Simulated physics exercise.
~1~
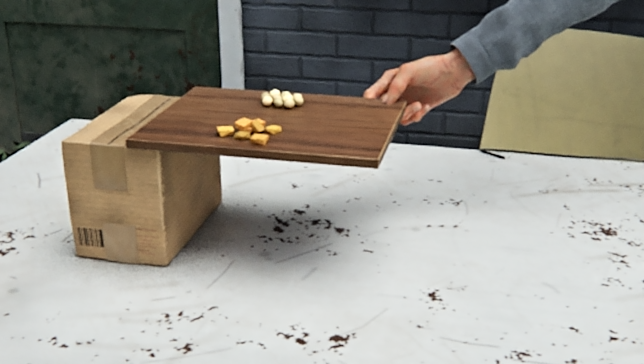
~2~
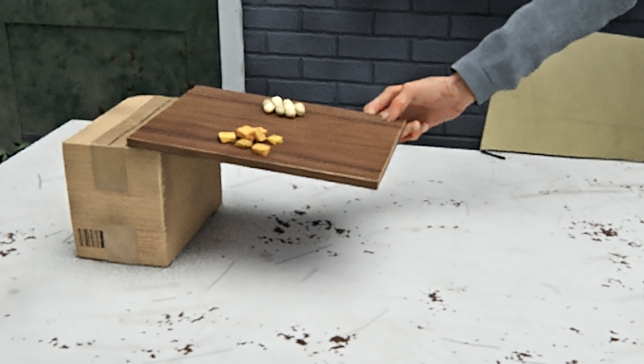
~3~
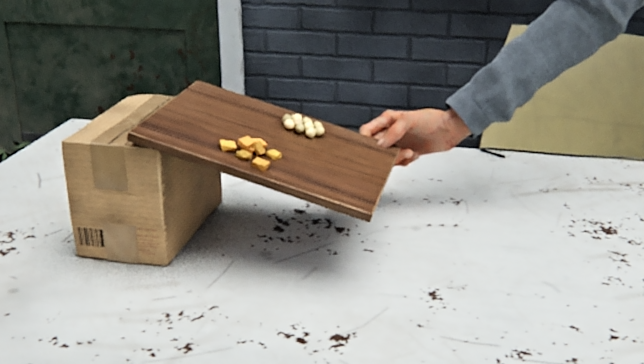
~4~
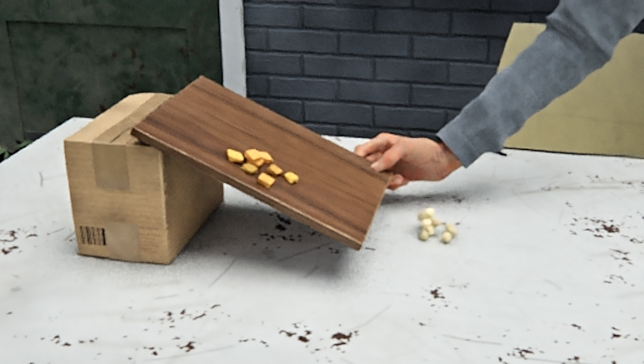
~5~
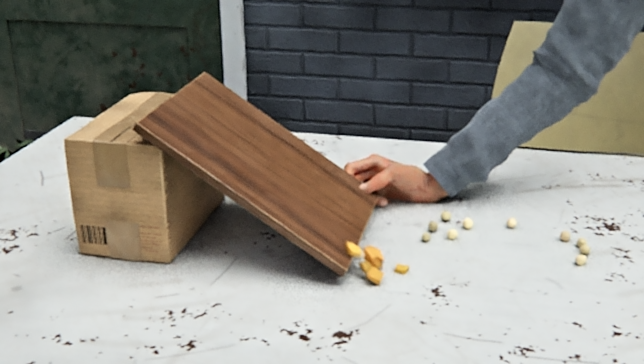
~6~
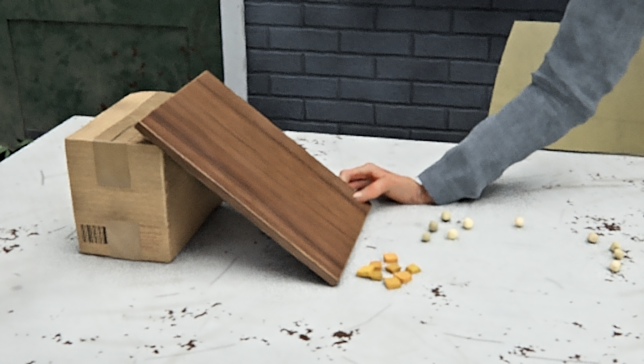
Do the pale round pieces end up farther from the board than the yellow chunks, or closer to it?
The pale round pieces from the back of the board end up farther away than the yellow chunks.
